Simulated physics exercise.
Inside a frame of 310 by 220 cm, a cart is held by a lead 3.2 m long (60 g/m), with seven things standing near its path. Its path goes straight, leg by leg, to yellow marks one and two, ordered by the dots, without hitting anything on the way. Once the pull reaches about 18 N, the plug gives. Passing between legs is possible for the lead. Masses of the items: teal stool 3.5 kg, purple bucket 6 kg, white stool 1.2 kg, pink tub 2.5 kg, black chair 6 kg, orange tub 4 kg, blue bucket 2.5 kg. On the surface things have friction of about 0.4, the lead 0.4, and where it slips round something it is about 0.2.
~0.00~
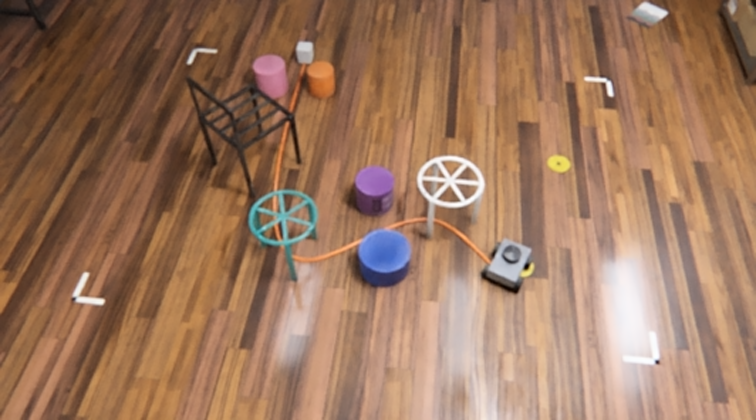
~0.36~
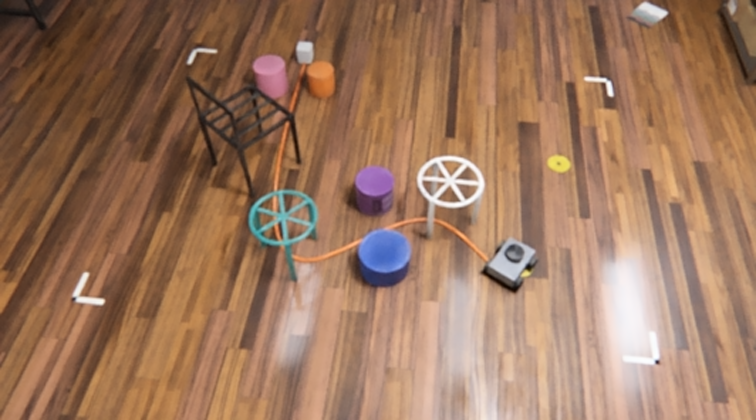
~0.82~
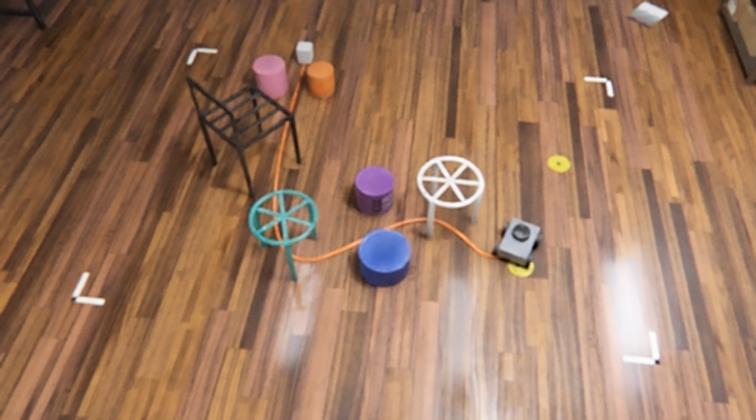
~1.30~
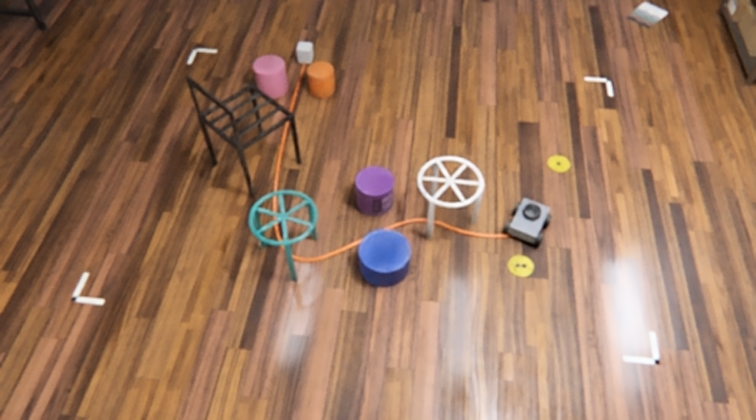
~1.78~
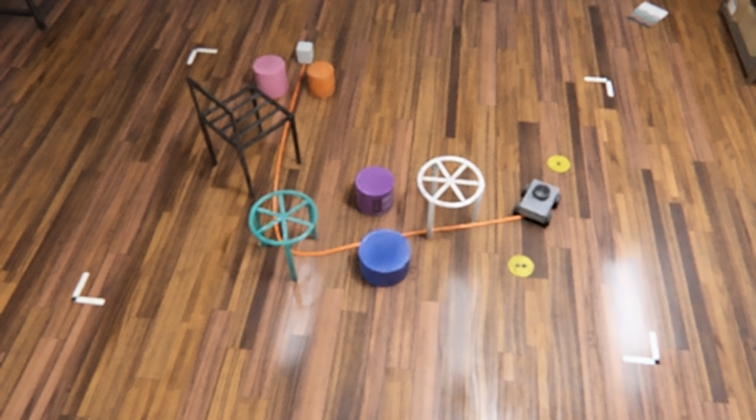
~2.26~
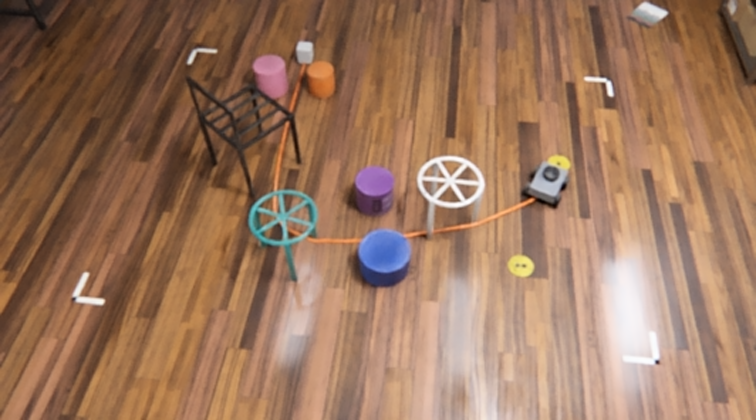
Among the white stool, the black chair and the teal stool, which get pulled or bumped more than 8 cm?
My prediction: White stool: Out of position. Black chair: In position. Teal stool: In position.
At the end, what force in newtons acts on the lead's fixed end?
Roughly 0 N.
After 3.1 s, cart at (553, 166), 11 N at the fixed end; white stool 12 cm off its start.
After 4.0 s, cart at (546, 198), lead slack at the fixed end; white stool 13 cm off its start.
After 4.9 s, cart at (532, 235), lead slack at the fixed end; white stool 13 cm off its start at (442, 163).
After 5.8 s, cart at (521, 264), lead slack at the fixed end; white stool 13 cm off its start.
After 6.2 s, cart at (521, 264), lead slack at the fixed end; white stool 13 cm off its start at (442, 163), teal stool 2 cm off its start at (285, 213), black chair 0 cm off its start at (246, 115).
